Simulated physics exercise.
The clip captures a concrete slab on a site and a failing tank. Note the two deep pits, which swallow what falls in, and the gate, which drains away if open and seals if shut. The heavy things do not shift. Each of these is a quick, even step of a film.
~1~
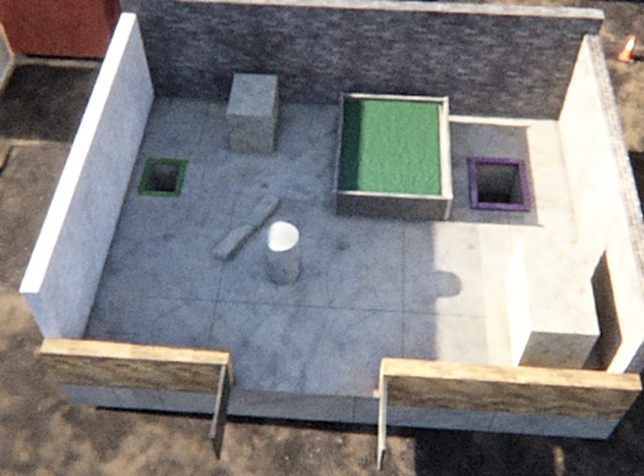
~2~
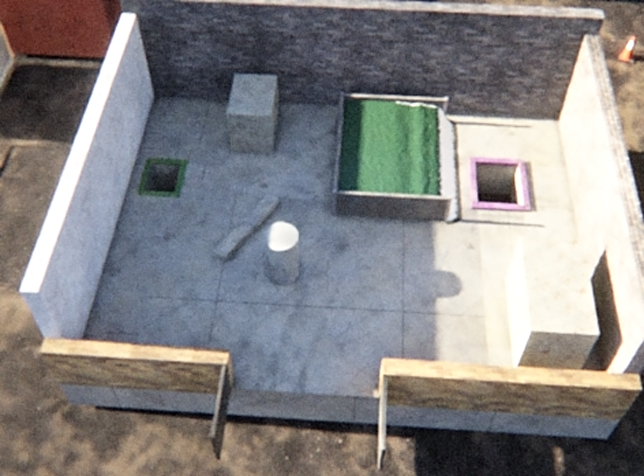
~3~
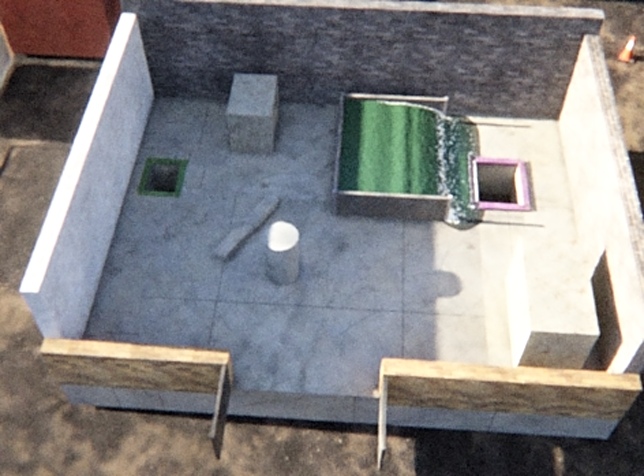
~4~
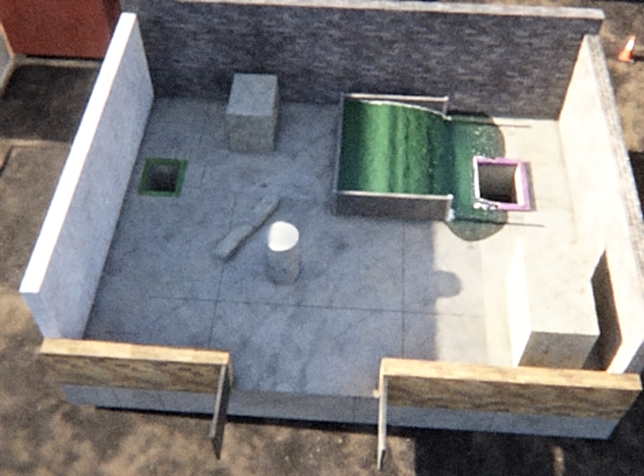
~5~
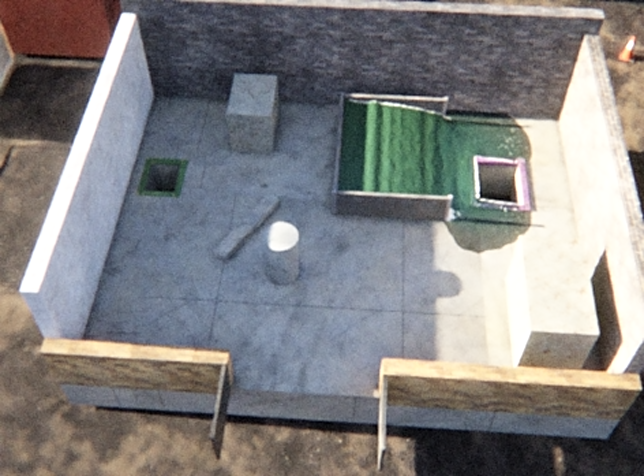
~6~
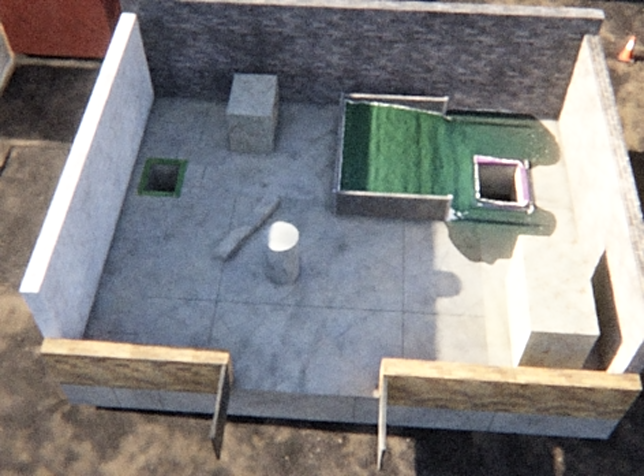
The video shows a walled concrete slab with a green-filled tank between two square pits, seen from above. The tank's right side opens, and green liquid pours out rightward, spreading across the floor and around the purple-rimmed pit.
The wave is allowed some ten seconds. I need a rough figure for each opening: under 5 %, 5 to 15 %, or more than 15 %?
The gate is nearly idle - draining beneath five per cent, the green pit is nearly idle - draining beneath five per cent, the purple pit is busy - draining past fifteen per cent.
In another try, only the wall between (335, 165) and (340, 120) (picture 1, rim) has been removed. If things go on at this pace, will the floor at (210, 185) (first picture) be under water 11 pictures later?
Lab note: Point recorded as inundated.
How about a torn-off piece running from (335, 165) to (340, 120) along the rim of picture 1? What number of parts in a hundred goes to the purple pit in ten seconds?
Per cent: Purple 0.
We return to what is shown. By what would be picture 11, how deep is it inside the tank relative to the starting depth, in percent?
By my count, 52 per cent.
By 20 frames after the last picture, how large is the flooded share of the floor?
By my count, 25 percent.
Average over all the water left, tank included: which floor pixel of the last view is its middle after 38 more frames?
That comes out near (457, 212).
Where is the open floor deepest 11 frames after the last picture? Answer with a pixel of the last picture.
I'd go with (557, 125) as the deepest place.
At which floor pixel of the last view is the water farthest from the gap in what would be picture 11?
Farthest reach: (582, 277).
A moment on, water covers 15 % of the floor; the gate 0 %, the green pit 0 %, the purple pit 14 %.
Next, water covers 20 % of the floor; the gate 0 %, the green pit 0 %, the purple pit 22 %.
Then, water covers 25 % of the floor; the gate 0 %, the green pit 0 %, the purple pit 28 %.
Later, water covers 50 % of the floor; the gate 0 %, the green pit 0 %, the purple pit 34 %.
In the end, water covers 75 % of the floor; the gate 3 %, the green pit 0 %, the purple pit 36 %.
